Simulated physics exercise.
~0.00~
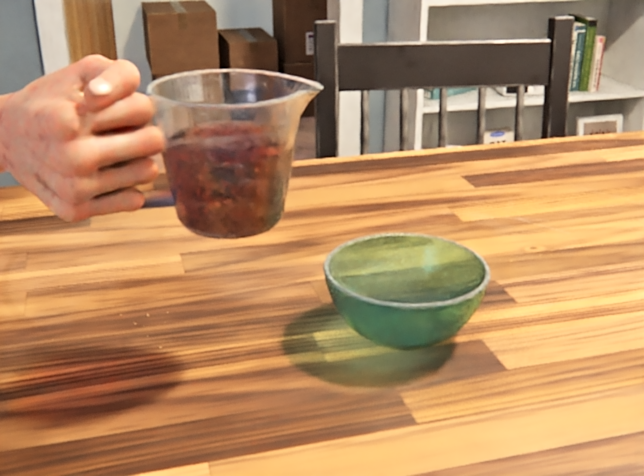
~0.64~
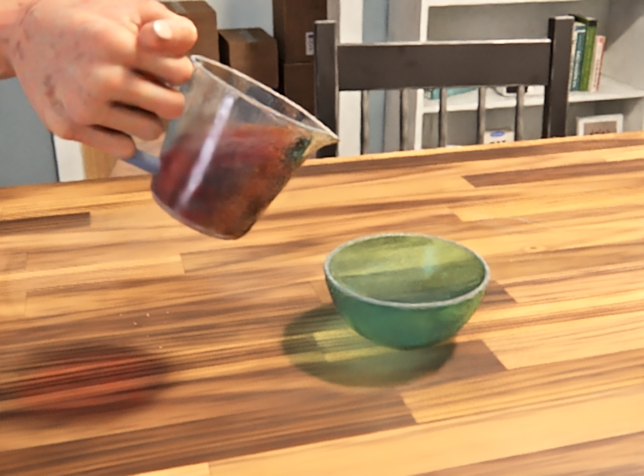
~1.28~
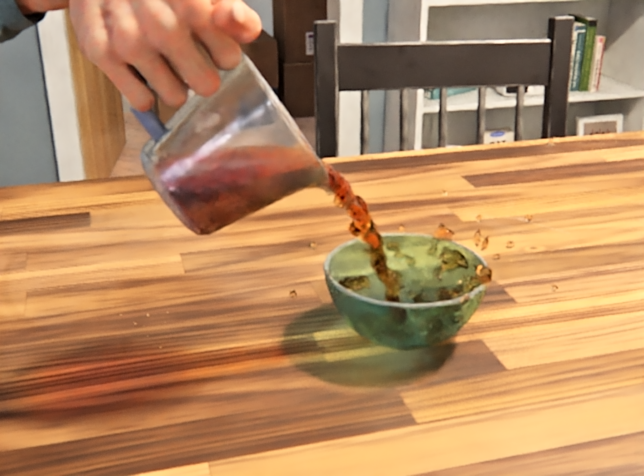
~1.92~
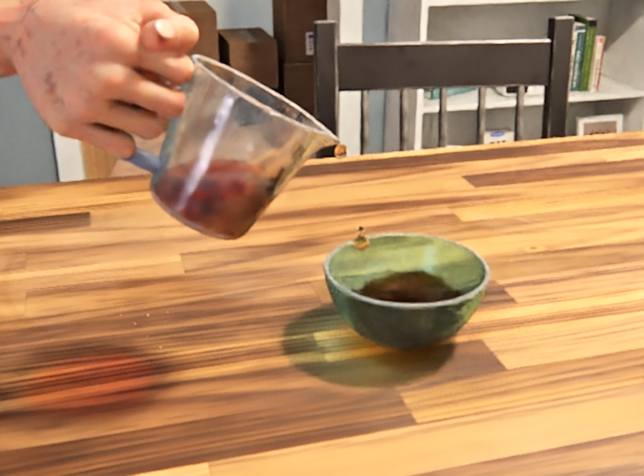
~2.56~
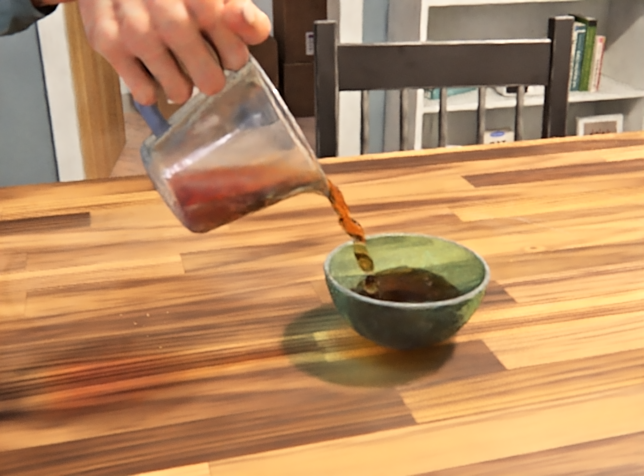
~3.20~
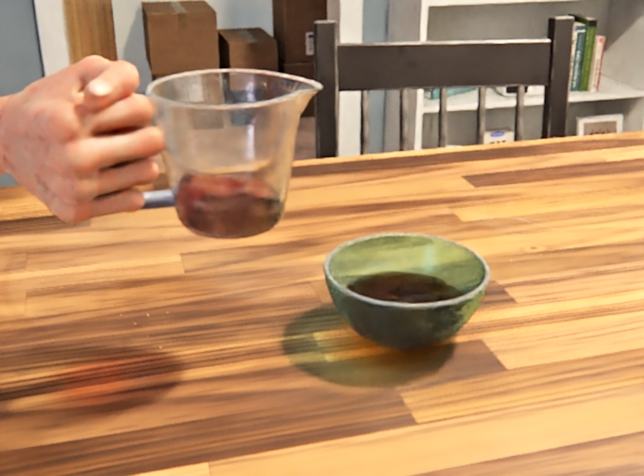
A hand holds a clear flared jug of dark reddish-brown tea above a wood-striped table, left of an empty green round bowl. The still view looks slightly down across the tabletop, with a dark chair, cardboard boxes and white bookshelves behind. The hand tips the jug to the right, and an amber-brown stream falls into the bowl, splashing up drops around its rim. The jug eases partly back, then tilts again and pours a second, calmer stream. Finally the hand levels the jug, leaving a little tea inside it and a dark pool in the bowl.
